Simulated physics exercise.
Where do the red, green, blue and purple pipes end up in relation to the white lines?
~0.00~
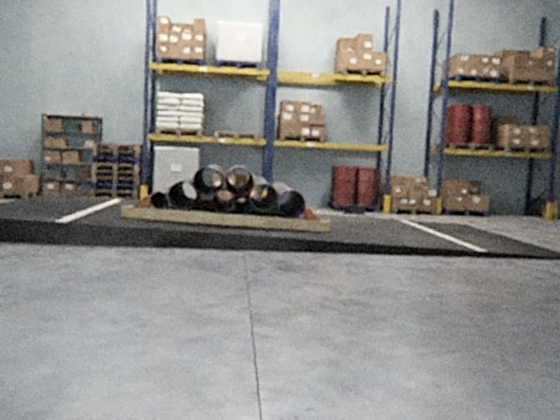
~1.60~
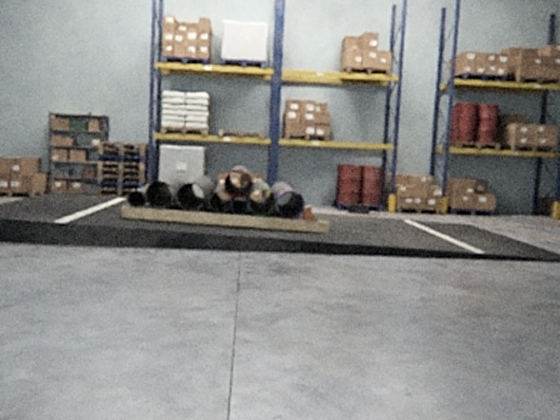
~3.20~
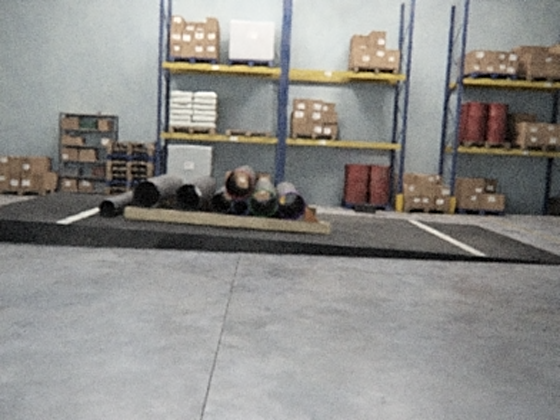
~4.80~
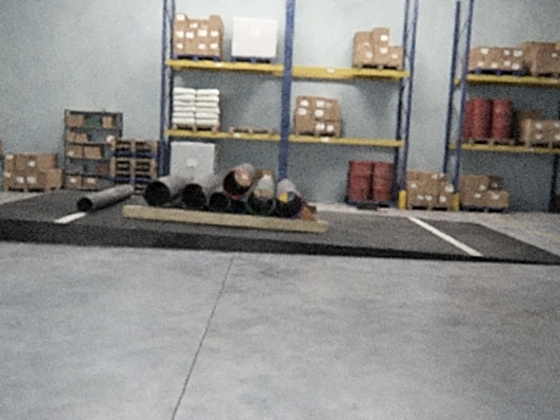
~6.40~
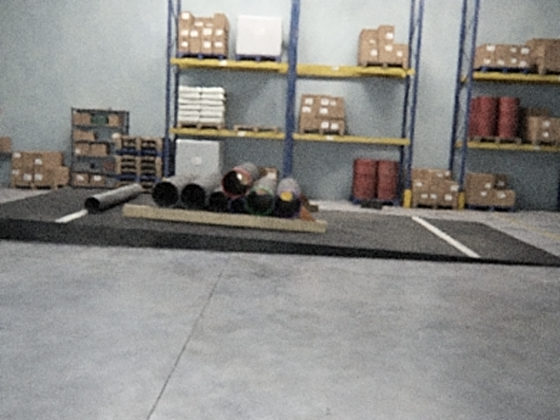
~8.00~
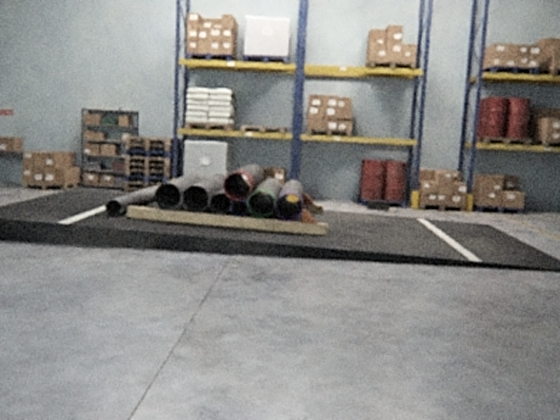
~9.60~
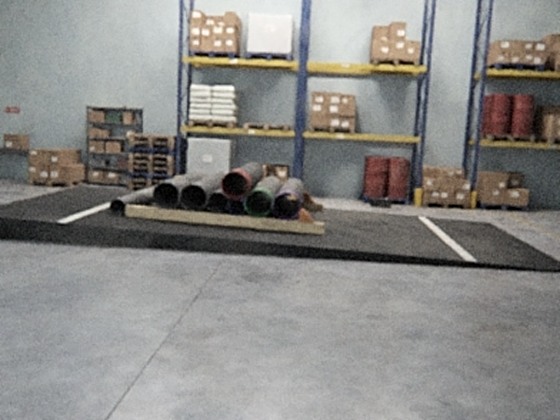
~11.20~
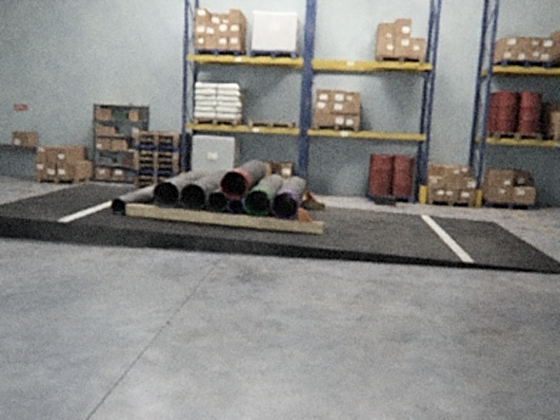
None of them gets past a line. The red one stops short, resting up on other pipes, and the green, blue and purple ones also stay short of the lines, low in the stack on the wooden supports.
